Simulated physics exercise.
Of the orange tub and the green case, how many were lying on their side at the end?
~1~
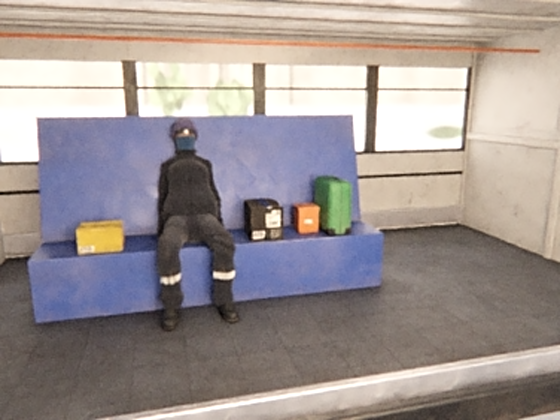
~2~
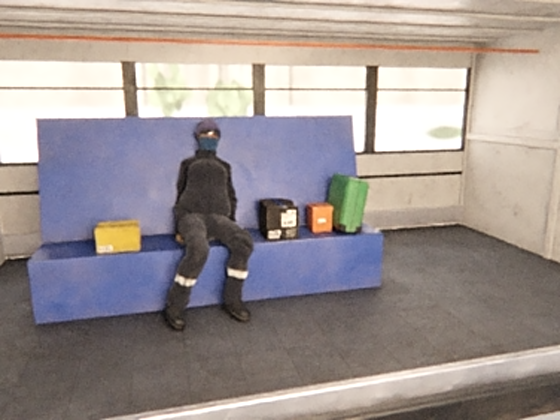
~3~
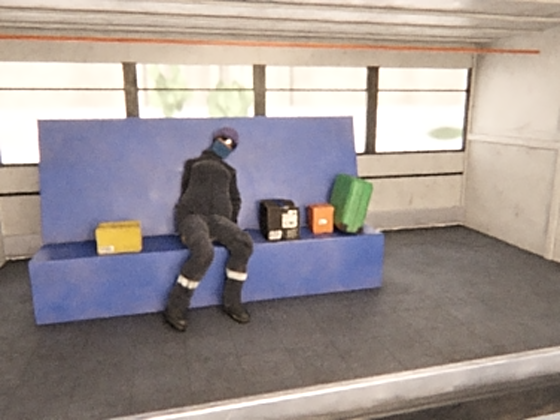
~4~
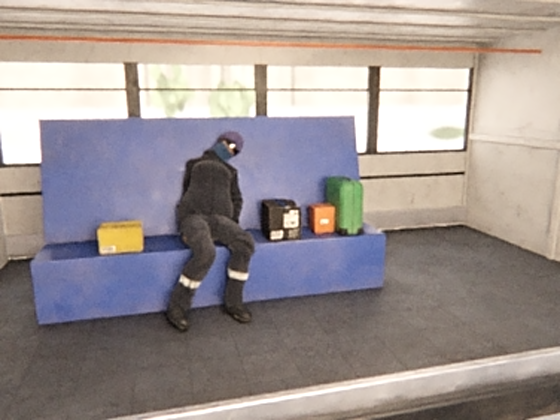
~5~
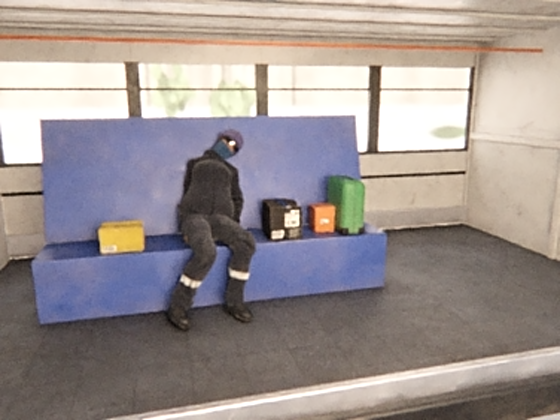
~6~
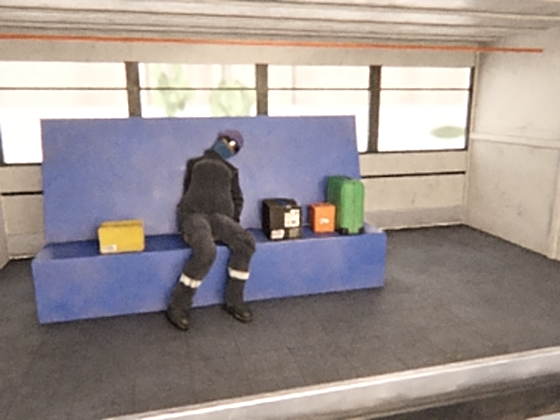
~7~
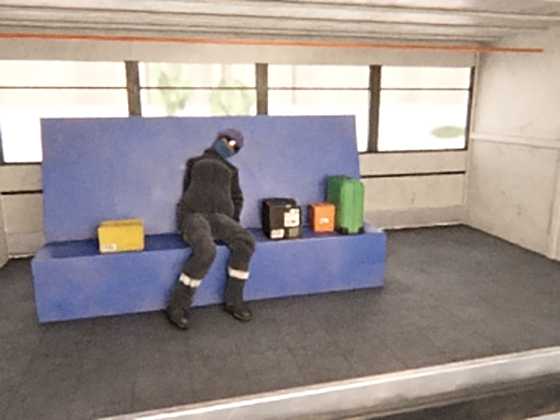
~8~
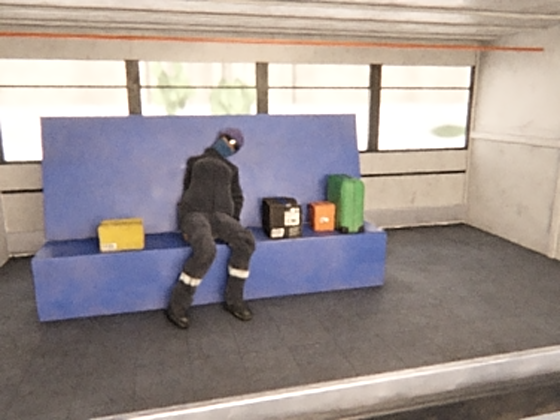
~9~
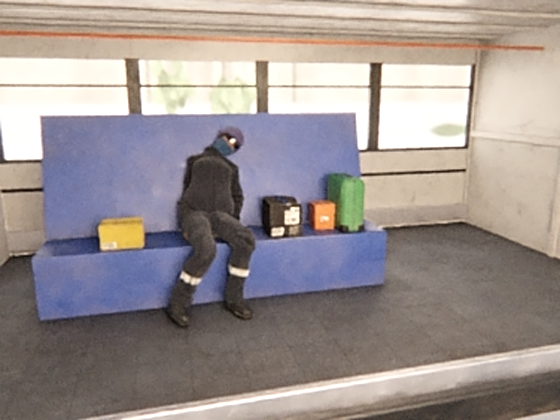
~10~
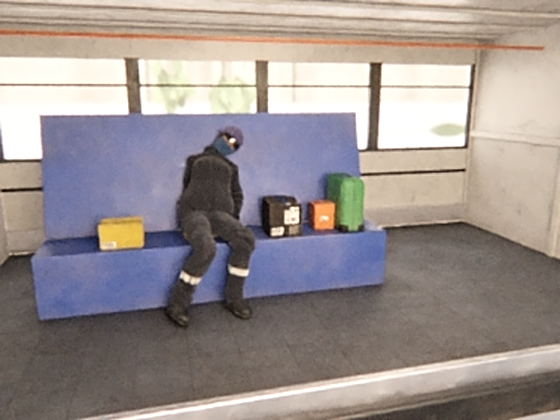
Neither of them was lying on its side; the orange tub and the green case were both standing upright on the bench.
A slumped figure in dark clothes slid a little to the right along a blue bench, head drooping sideways, as the boxes beside it shifted too. The green case tipped rightward, then settled upright, and everything stayed on the bench.
